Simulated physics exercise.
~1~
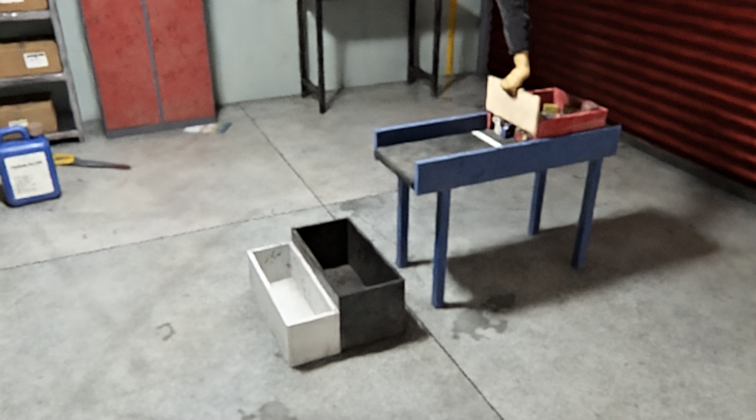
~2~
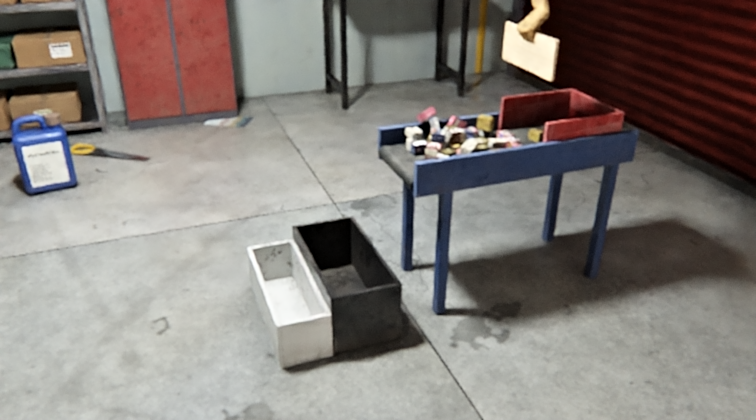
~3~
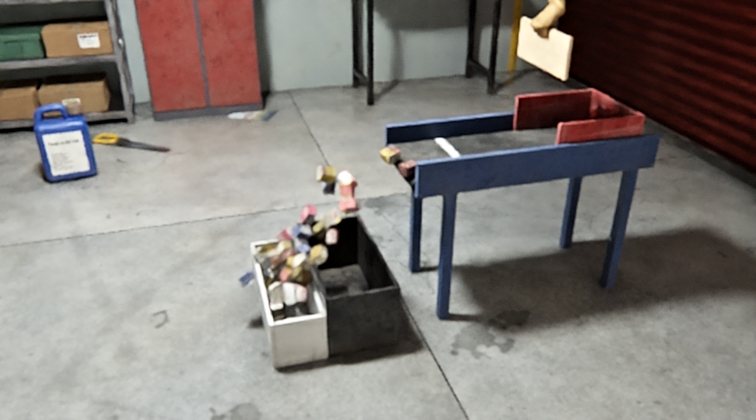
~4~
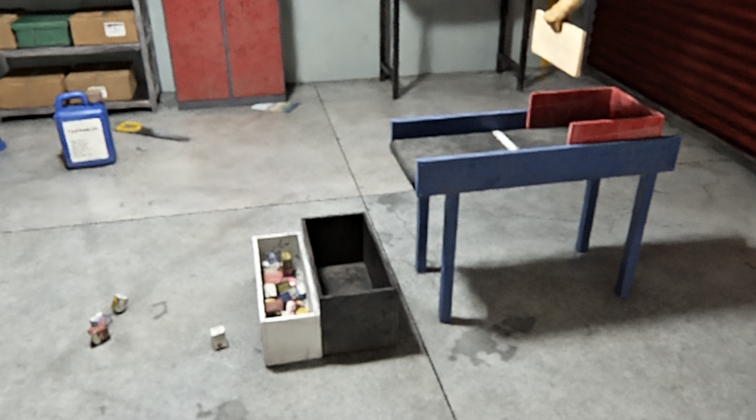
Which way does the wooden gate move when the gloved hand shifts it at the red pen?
The gate moves up, clear of the red pen, and the gloved hand keeps holding it there.
